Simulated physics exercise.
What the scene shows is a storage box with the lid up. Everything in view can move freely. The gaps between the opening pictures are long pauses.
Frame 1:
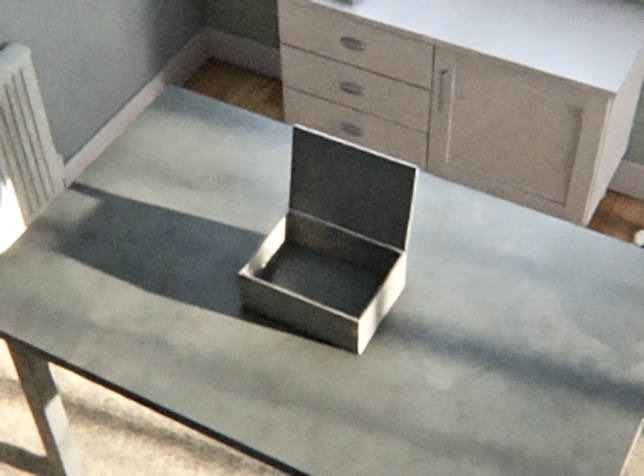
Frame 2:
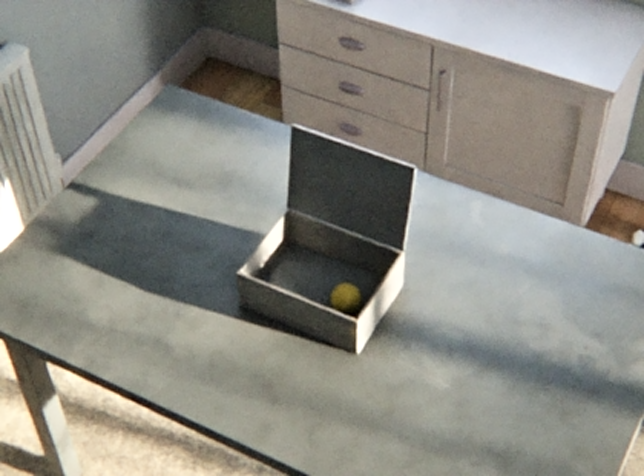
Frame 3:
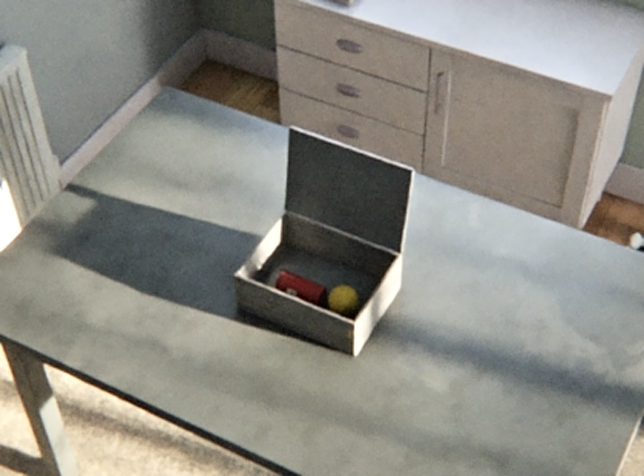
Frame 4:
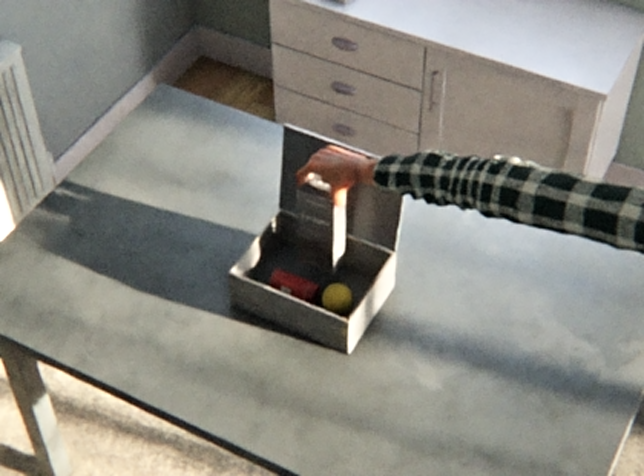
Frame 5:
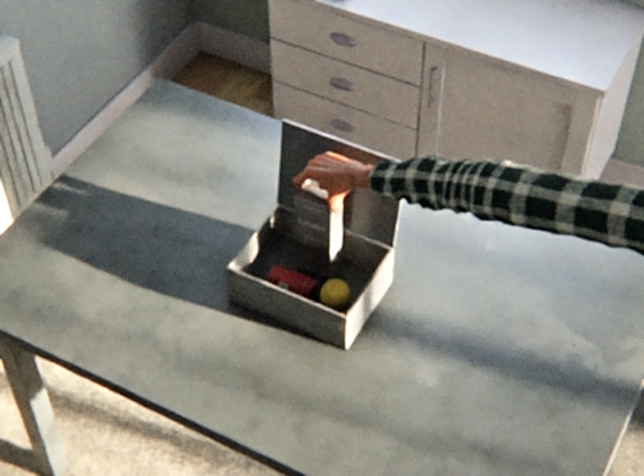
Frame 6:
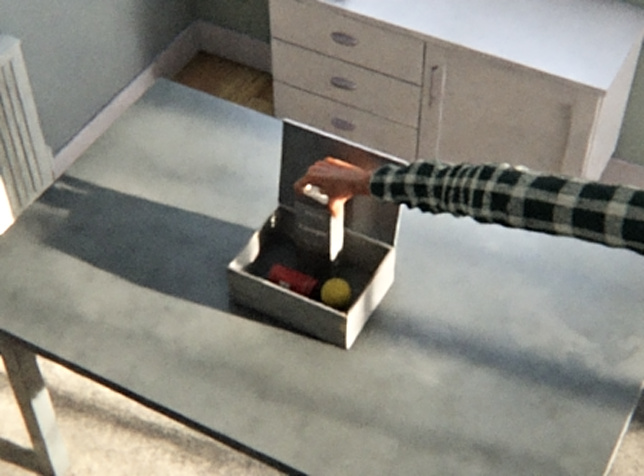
A yellow ball-like object, then a red item, appear in an open grey box, and a hand in a dark-and-white checked sleeve reaches from the right, lowering a pale carton slightly inside. The box, lid raised, sits on a grey-green table, with a white cabinet behind and a radiator at left. Seen from above at an angle, the room shifts slightly as the camera drifts.
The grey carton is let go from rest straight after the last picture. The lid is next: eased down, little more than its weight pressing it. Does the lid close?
No.
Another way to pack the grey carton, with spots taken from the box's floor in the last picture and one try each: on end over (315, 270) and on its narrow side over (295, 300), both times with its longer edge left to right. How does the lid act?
Packed the first way the lid is left gaping; packed the second way it lowers fully.
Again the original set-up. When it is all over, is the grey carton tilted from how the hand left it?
Result: The grey carton leans over.
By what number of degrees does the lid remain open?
Angle above rim: About 18°.
Then, 1.50 s later than the last frame, lid 74° above the rim; grey carton tilted by 3° near (318, 237).
Then, 2.00 s later than the last frame, lid 38° above the rim; grey carton tilted by 37° near (304, 258).
Then, 2.70 s later than the last frame, lid 18° above the rim; grey carton tilted by 61° near (303, 264); red shaker moved about its own width.
When it is over, lid 18° above the rim; lying over in the box, grey carton; moved from the start, red shaker; yellow lemon as before. End places, in pixels of the last picture, grey carton near (303, 264).
